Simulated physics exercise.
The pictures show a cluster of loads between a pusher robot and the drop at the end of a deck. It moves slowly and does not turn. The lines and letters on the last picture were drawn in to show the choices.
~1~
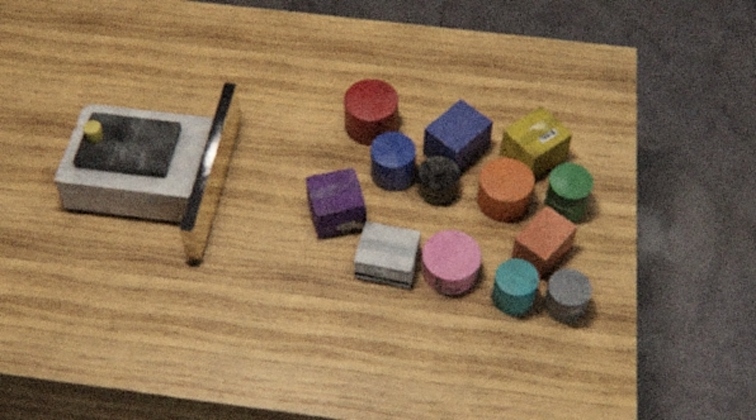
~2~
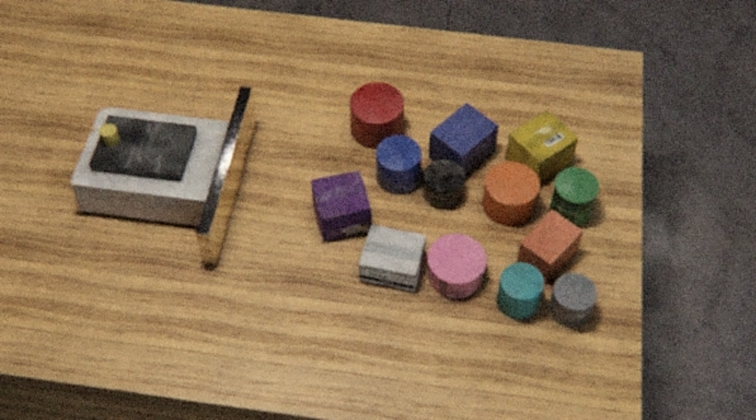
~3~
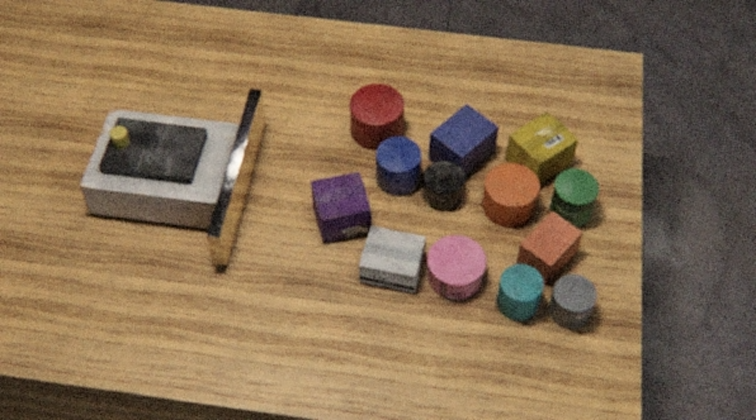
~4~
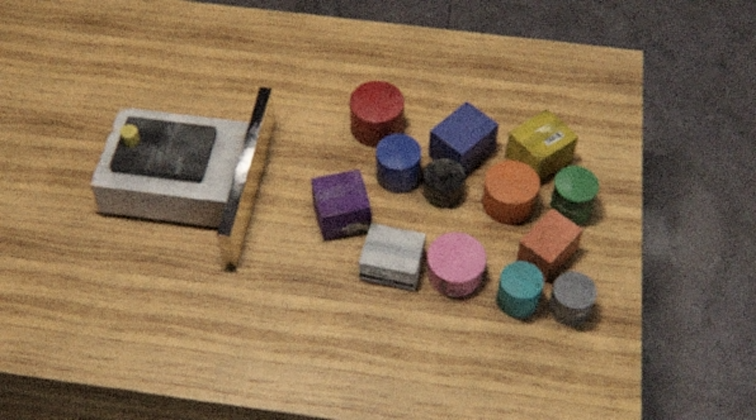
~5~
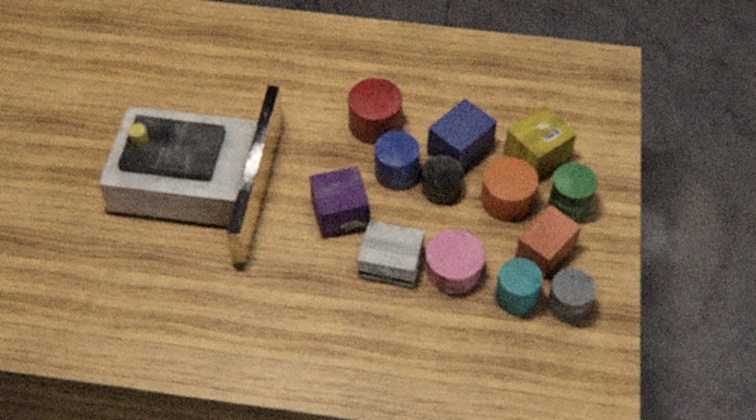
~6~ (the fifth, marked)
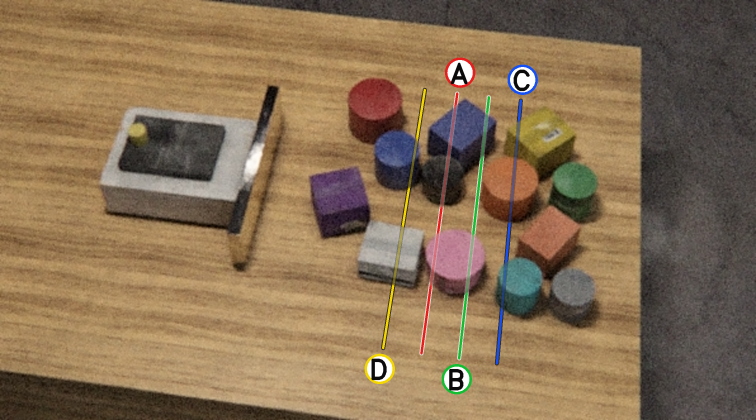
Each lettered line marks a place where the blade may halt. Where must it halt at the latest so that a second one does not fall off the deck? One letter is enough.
The farthest such stop is C.
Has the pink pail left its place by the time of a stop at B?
By then, yes.
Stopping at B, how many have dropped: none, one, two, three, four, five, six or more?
By then, none.
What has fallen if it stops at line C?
It is the green pail.
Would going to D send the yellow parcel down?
No.
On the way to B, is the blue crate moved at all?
Yes.
On the marked copy, A at (441, 212); B at (475, 216); C at (510, 221); D at (406, 208).
Taking C. A third of the way, robot (271, 158); red canister (391, 110); white parcel (393, 261).
Two thirds of the way, robot (361, 169); green pail (600, 193); grey pail (596, 307).
When it is over, robot (432, 178); green pail over the edge; orange crate (634, 238); one fallen.
As for the rest, A is within the limit but short; B is within the limit but short; D is within the limit but short.
